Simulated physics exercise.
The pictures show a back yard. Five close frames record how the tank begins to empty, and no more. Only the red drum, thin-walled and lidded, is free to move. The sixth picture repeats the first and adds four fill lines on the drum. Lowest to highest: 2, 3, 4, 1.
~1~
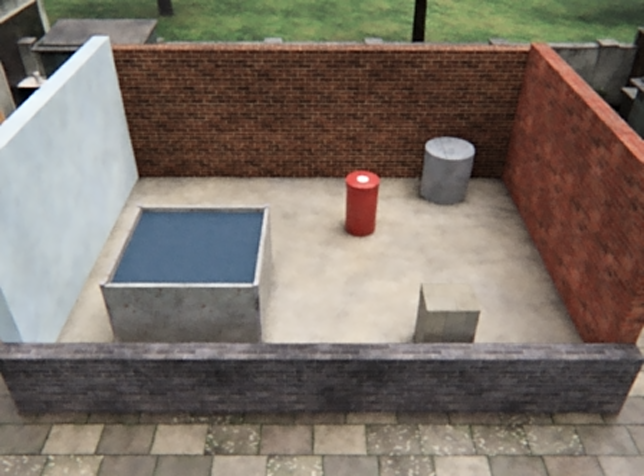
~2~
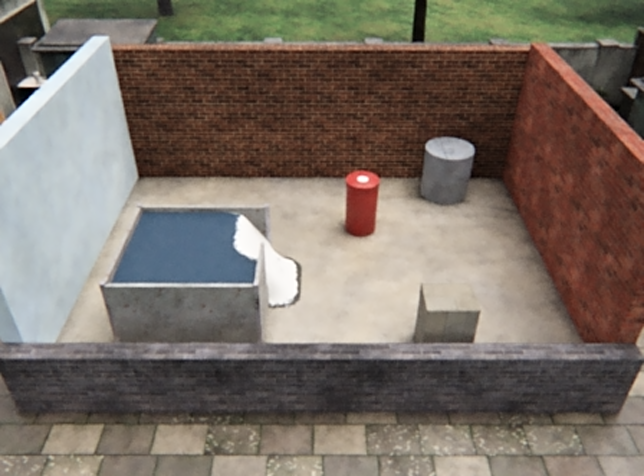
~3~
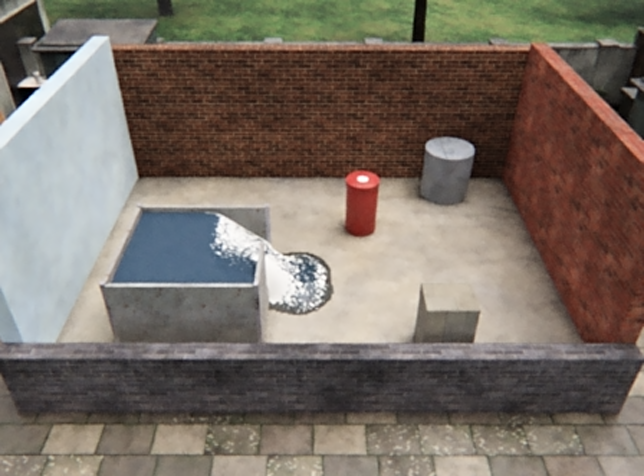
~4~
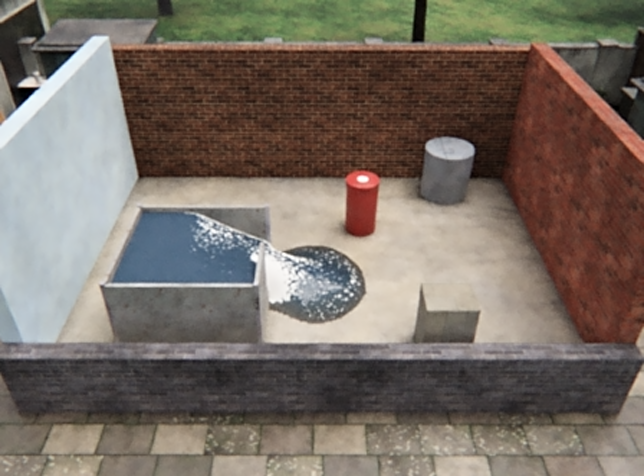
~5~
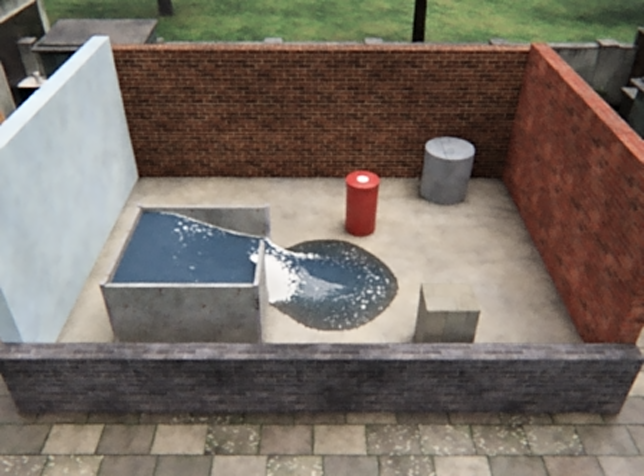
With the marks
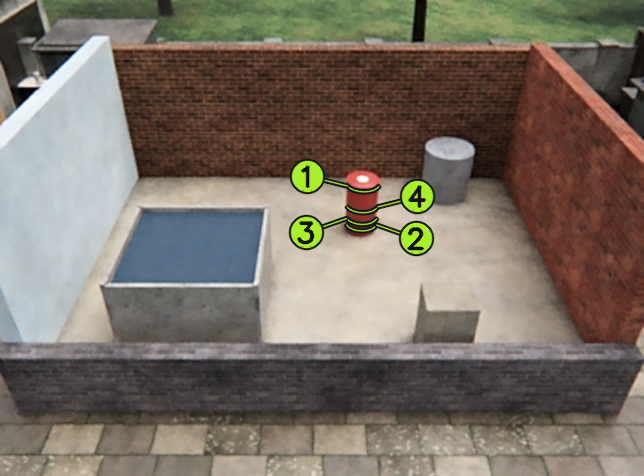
In a walled yard, water pours from a concrete tank and spreads rightward across the ground.
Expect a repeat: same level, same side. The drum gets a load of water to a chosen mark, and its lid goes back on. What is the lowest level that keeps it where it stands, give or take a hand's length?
4 is the one.
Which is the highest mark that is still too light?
That is mark 3.
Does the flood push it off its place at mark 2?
Yes, it does.
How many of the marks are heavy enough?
Two.
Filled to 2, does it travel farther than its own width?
Yes.
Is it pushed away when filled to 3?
Yes.
In lime, 1 at (364, 191); 2 at (362, 230); 3 at (362, 224); 4 at (362, 212); from the bottom up 2, 3, 4, 1.
With 1, it does not move.
With 2, it is pushed about 3 times its own width away.
With 3, it is pushed about its own width away.
With 4, it does not move.
